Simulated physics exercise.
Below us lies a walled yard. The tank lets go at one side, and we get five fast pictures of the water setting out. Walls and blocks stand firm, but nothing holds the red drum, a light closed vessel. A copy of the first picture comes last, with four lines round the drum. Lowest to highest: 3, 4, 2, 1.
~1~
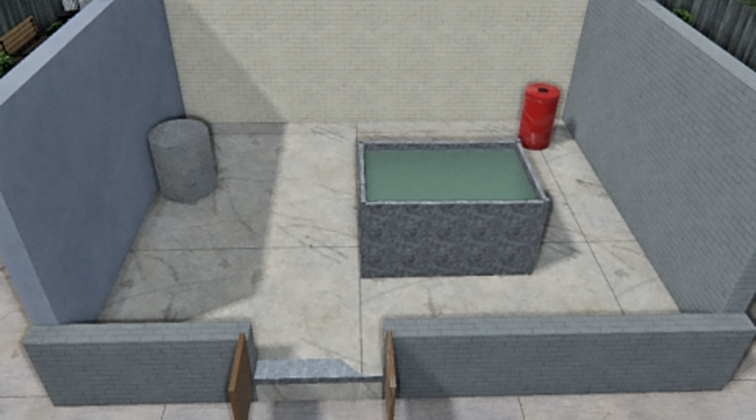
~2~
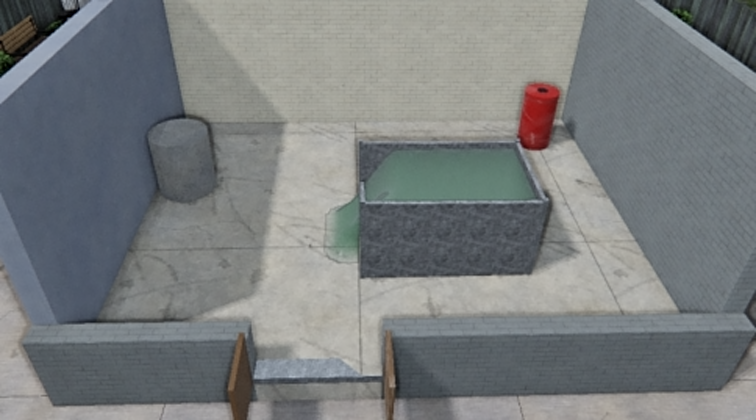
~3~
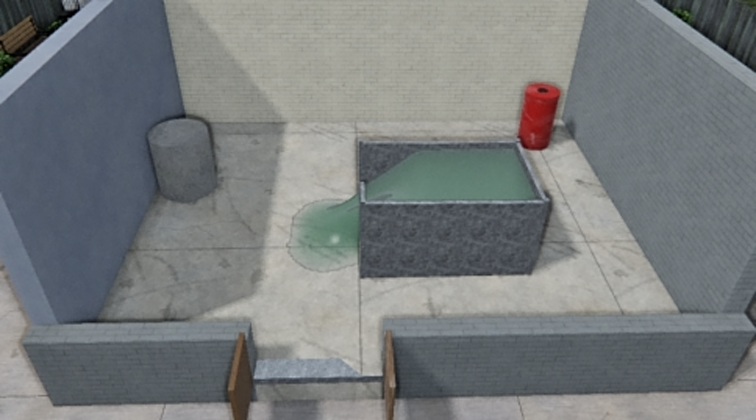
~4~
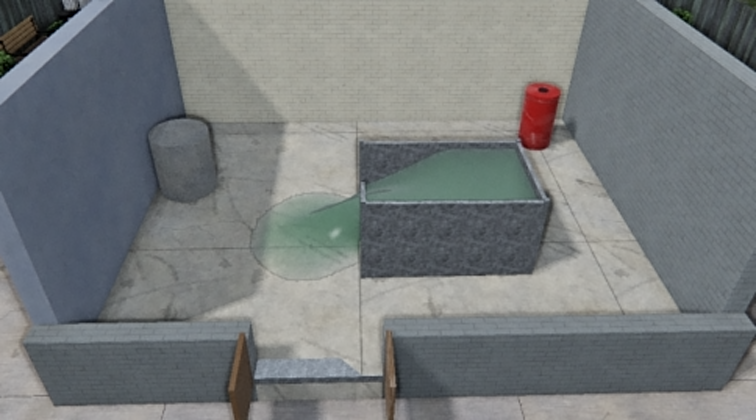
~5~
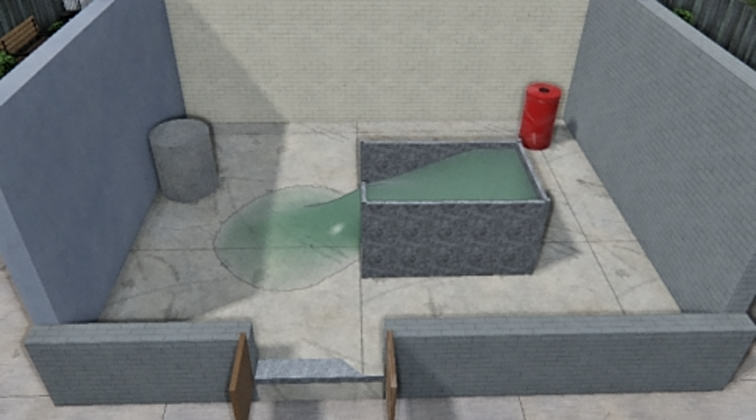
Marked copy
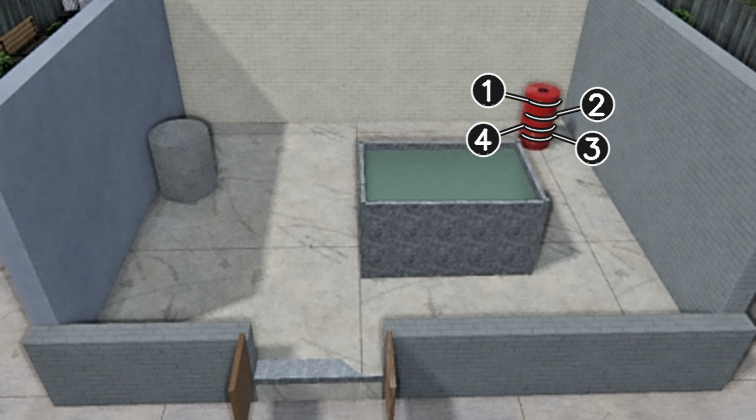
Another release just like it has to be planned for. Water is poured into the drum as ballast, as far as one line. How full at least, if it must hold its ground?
Line 3.
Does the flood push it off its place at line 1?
No, that is safe.
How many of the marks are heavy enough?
All four.
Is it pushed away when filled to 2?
No.
In white, 1 at (547, 105); 2 at (544, 119); 3 at (540, 140); 4 at (542, 130); from the bottom up 3, 4, 2, 1.
With 1, it does not move.
With 2, it does not move.
With 3, it does not move.
With 4, it does not move.
